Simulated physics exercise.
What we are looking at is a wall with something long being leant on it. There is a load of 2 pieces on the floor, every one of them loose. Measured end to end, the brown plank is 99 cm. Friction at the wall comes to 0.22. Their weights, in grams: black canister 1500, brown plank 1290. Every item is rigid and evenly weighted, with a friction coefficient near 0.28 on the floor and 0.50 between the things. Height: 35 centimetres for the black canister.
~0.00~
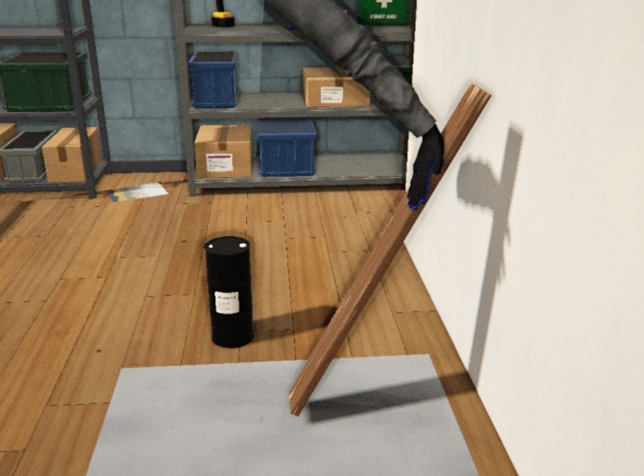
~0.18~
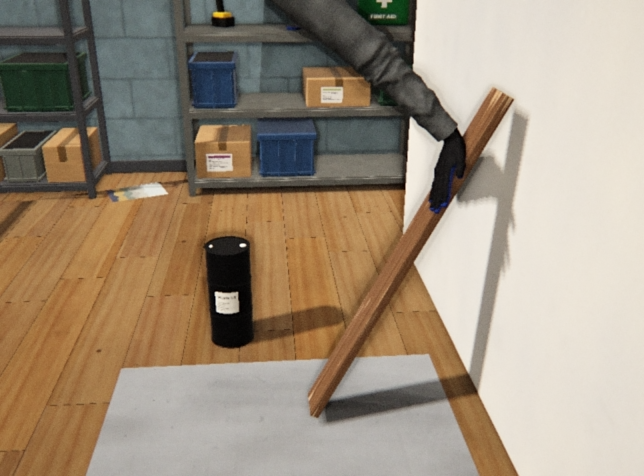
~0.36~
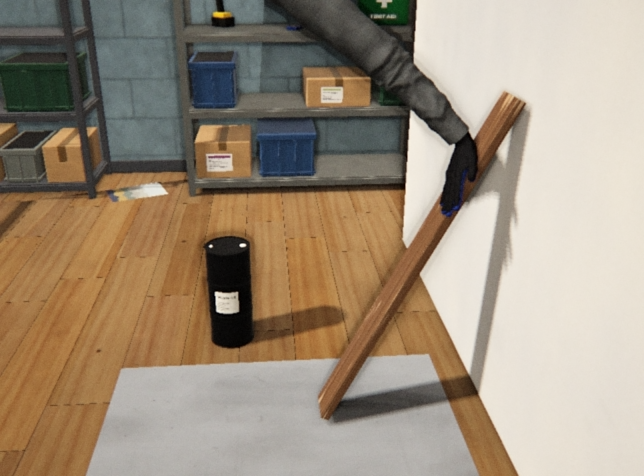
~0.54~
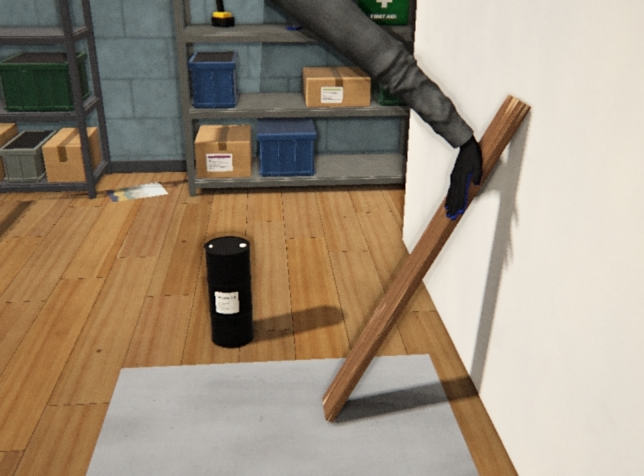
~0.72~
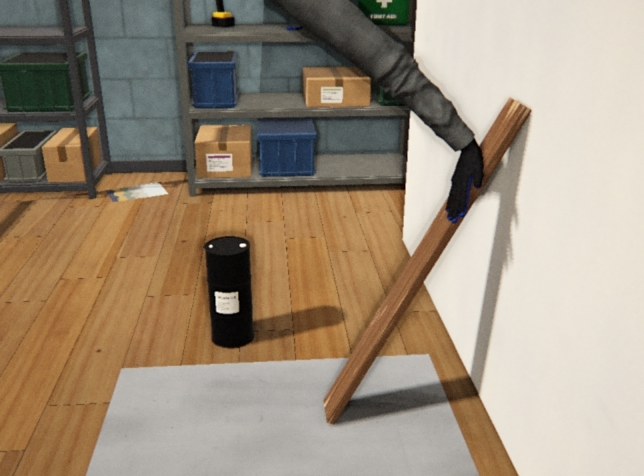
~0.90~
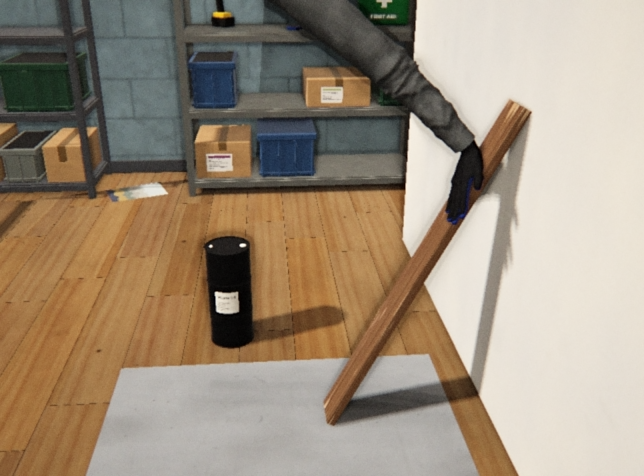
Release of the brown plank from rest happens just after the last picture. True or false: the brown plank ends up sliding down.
False.
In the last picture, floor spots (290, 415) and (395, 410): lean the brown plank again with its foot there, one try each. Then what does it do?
At first it fails to stay, and the next time it keeps its lean.
Around 1.30 s, nothing moves.
Around 1.80 s, brown plank resting near (415, 274).
Finally (2.2 s), both still in place (within 10 cm). Final places as that camera would see them, brown plank near (415, 274). The plank holds.
